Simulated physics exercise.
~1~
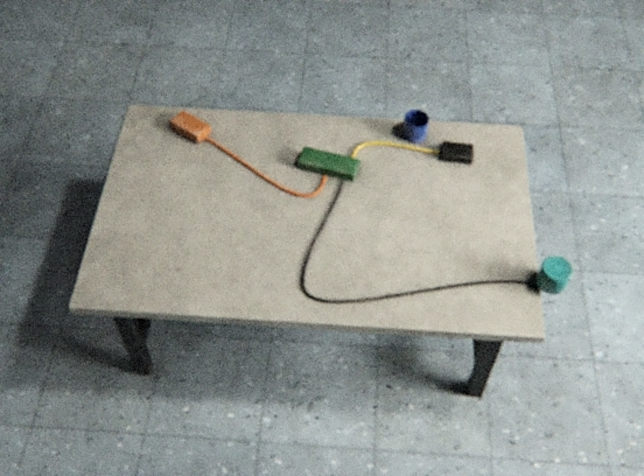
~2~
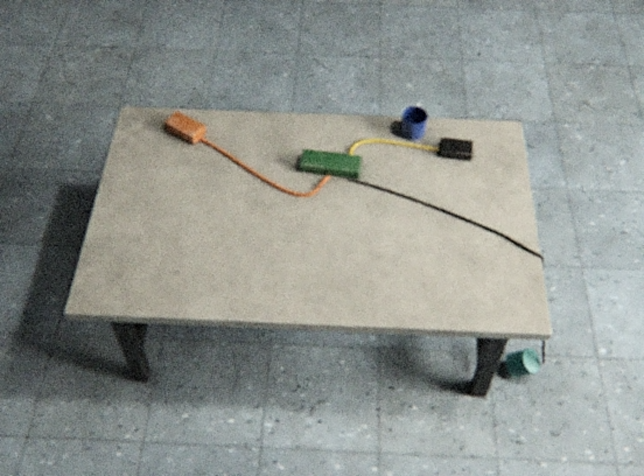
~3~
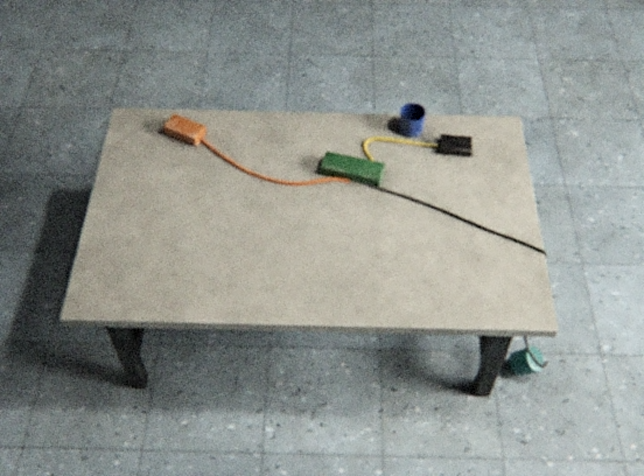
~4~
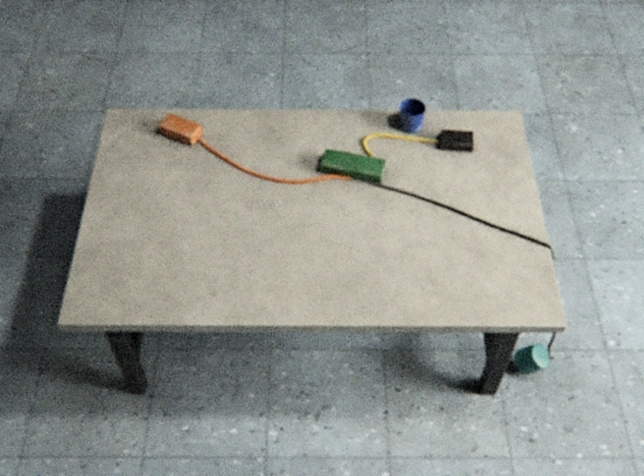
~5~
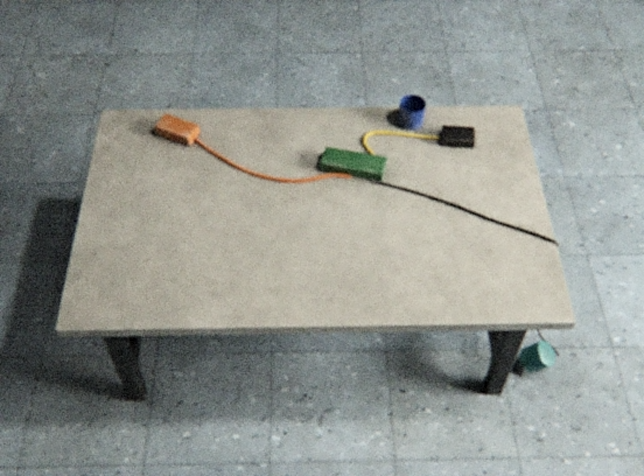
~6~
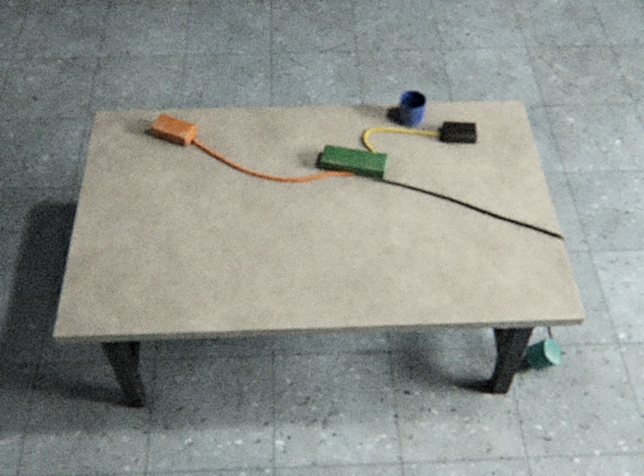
Table with a teal speaker dropping off the right edge, its black cable pulling the green strip slightly right, then hanging beside the leg.
